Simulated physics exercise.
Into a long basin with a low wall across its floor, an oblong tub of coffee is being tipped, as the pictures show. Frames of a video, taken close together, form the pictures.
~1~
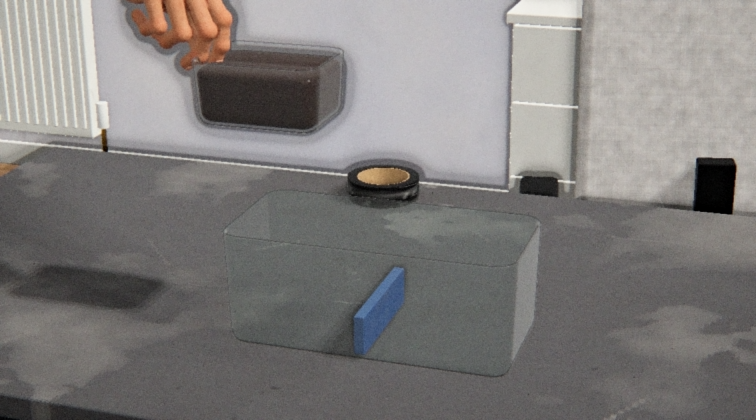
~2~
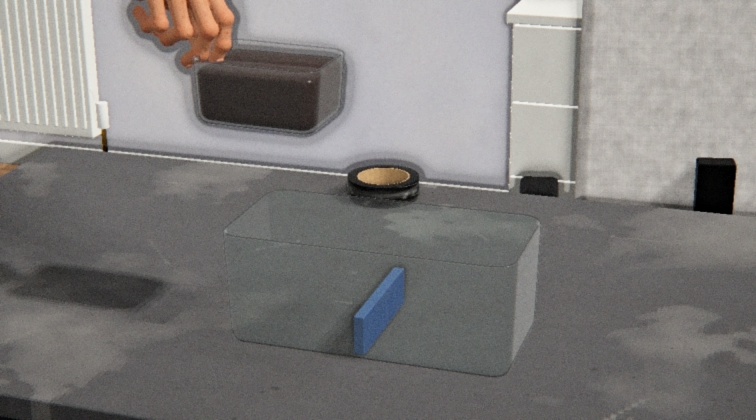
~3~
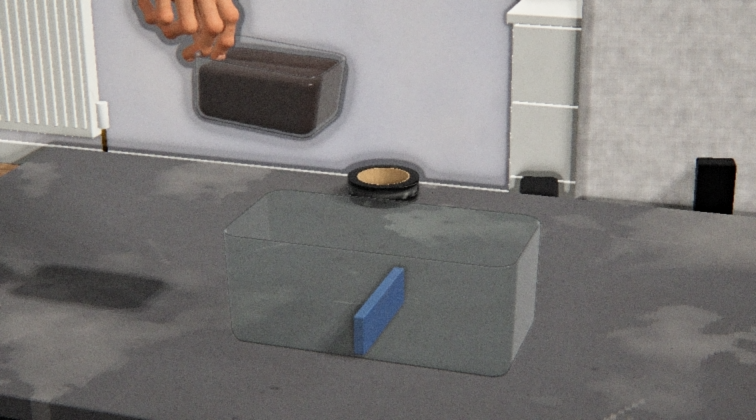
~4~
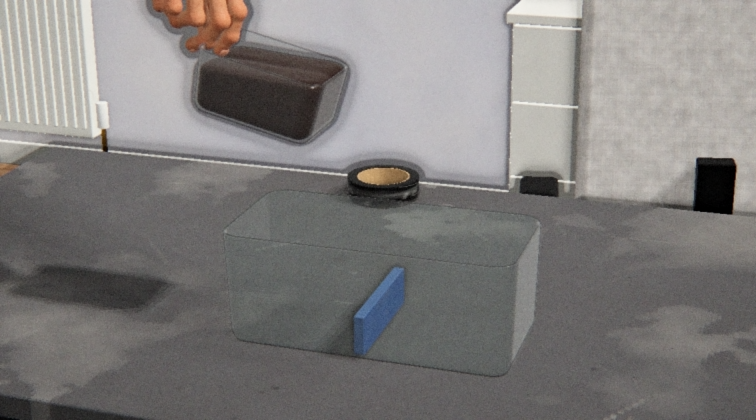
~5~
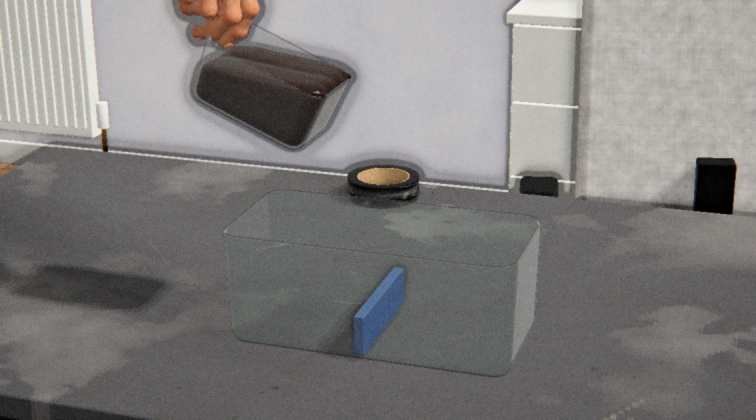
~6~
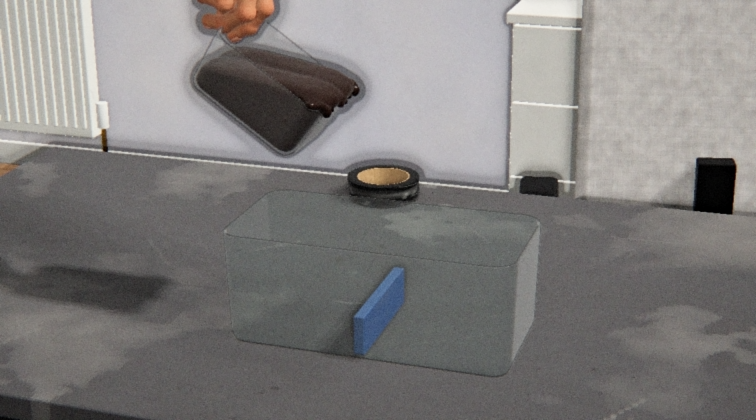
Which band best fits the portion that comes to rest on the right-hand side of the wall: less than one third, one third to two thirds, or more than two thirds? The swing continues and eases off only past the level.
The share right of the wall fails to exceed two thirds but reaches one third.
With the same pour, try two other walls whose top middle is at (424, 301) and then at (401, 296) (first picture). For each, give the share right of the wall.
It would come to roughly 10 per cent the first time and roughly 35 per cent the second.
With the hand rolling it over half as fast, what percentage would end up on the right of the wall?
It works out near 70 %.
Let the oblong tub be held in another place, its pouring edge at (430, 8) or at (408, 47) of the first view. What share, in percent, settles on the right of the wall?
In order, roughly 70 percent and 80 percent.
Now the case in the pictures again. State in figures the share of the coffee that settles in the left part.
That works out to roughly 40 percent.
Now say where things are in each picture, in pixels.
The first picture shows tilt 0°; pouring edge (331, 62); surface from (213, 60) to (331, 69); the long basin's rim runs from (246, 212) to (529, 244); the wall's top is at (380, 293).
The second picture shows tilt 2°; pouring edge (331, 64); surface from (214, 59) to (331, 70).
The third picture shows tilt 6°; pouring edge (333, 69); surface from (216, 58) to (333, 72).
The fourth picture shows tilt 14°; pouring edge (336, 78); surface from (217, 56) to (336, 75).
The fifth picture shows tilt 23°; pouring edge (337, 90); surface from (217, 56) to (340, 82); 2 per cent is over the edge.
The sixth picture shows tilt 35°; pouring edge (336, 104); surface from (215, 57) to (325, 85); 7 per cent is over the edge.
A moment on, the tilt is 98° and 15 per cent is still to pour, 5 is left of the wall and 35 right of it.
Next, the tilt is 104° and 2 per cent is still to pour, 30 is left of the wall and 61 right of it.
Then the tilt is 104° and 0 per cent is still to pour, 39 is left of the wall and 57 right of it.
Later the tilt is 104° and 0 per cent is still to pour, 41 is left of the wall and 57 right of it.
At rest 41 per cent lies left of the wall, 57 right of it and 3 outside.
